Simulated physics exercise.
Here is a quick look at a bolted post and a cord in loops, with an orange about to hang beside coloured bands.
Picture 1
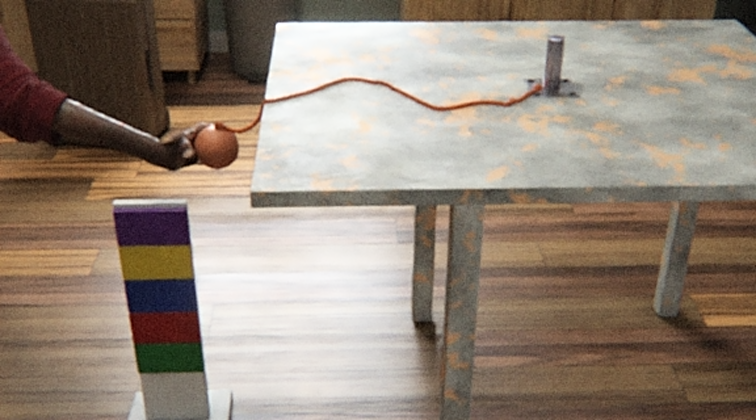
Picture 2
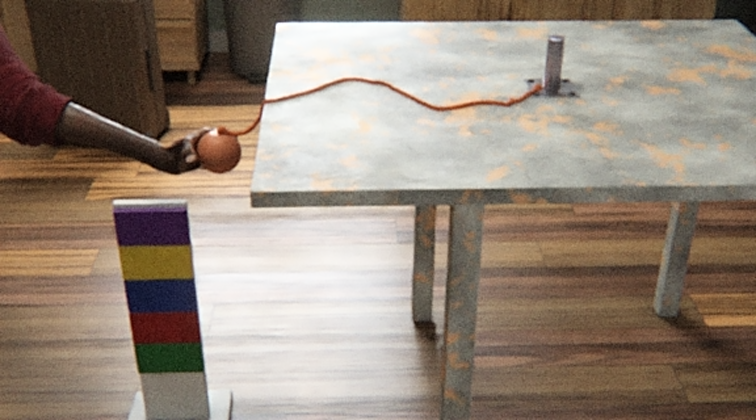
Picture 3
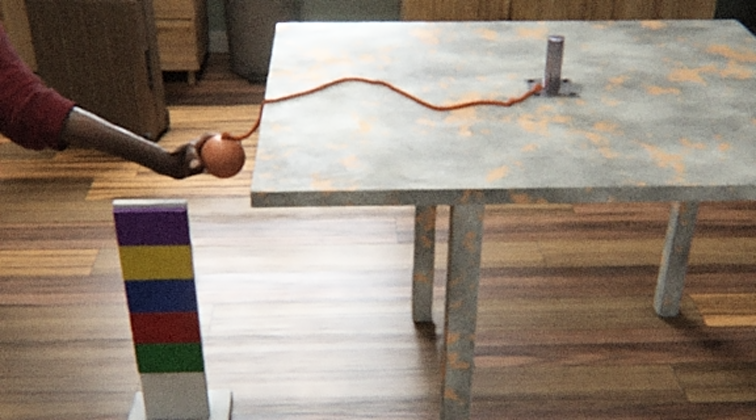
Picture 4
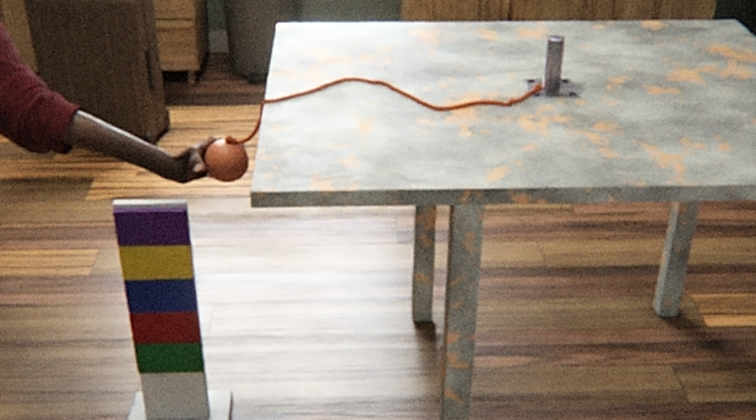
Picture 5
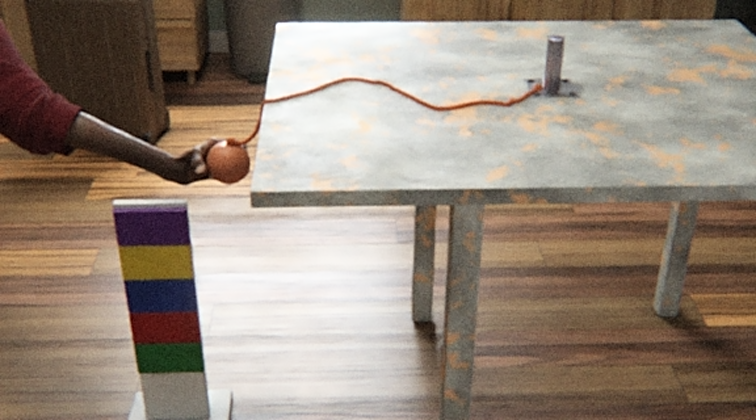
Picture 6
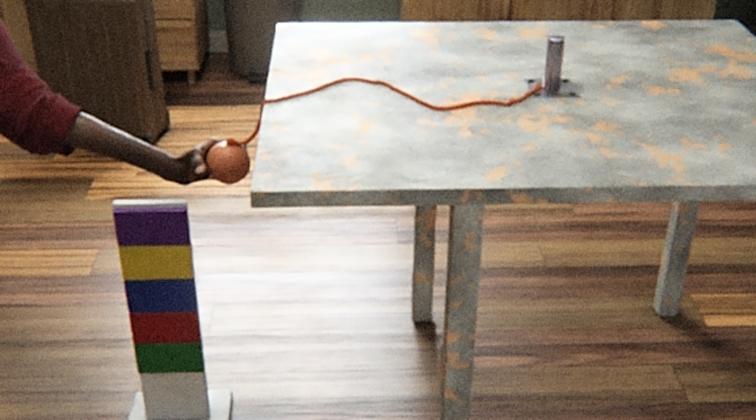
Hand holding a corded orange ball beside a table edge, easing it slightly right and down near a colour-banded post.
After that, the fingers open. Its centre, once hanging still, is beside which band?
Beside the yellow band.
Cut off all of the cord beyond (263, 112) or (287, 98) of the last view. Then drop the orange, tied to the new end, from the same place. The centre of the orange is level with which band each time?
Cut one gives purple; cut two gives none, it hangs higher.
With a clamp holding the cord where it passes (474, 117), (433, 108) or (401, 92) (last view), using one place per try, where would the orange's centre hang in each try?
For the three tries you'd see (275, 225), (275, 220) and (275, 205).
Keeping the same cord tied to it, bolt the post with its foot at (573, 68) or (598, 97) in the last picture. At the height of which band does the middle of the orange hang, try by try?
One after the other, purple; purple.
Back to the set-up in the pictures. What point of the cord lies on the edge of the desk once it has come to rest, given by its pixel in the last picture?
Approx. (339, 81).
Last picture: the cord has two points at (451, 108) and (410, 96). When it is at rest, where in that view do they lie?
First near (410, 94), second near (356, 97).
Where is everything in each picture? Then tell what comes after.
In the first picture, orange (217, 148); purple (151, 229); yellow (156, 263); blue (161, 297); red (165, 329); green (169, 359).
In the second picture, orange (220, 152); cord through (521, 100) (463, 106) (405, 94) (345, 80) (287, 98).
In the third picture, orange (223, 157).
In the fourth picture, orange (227, 161); cord through (521, 100) (463, 106) (405, 94) (345, 80) (287, 98).
In the fifth picture, orange (229, 163).
In the sixth picture, orange (229, 163); cord through (521, 100) (463, 106) (405, 94) (345, 80) (287, 98).
A little later, orange near (259, 244); level with yellow.
Next, orange near (273, 258); level with yellow.
When it is over, orange near (269, 262); level with yellow. The cord holds its middle at yellow.
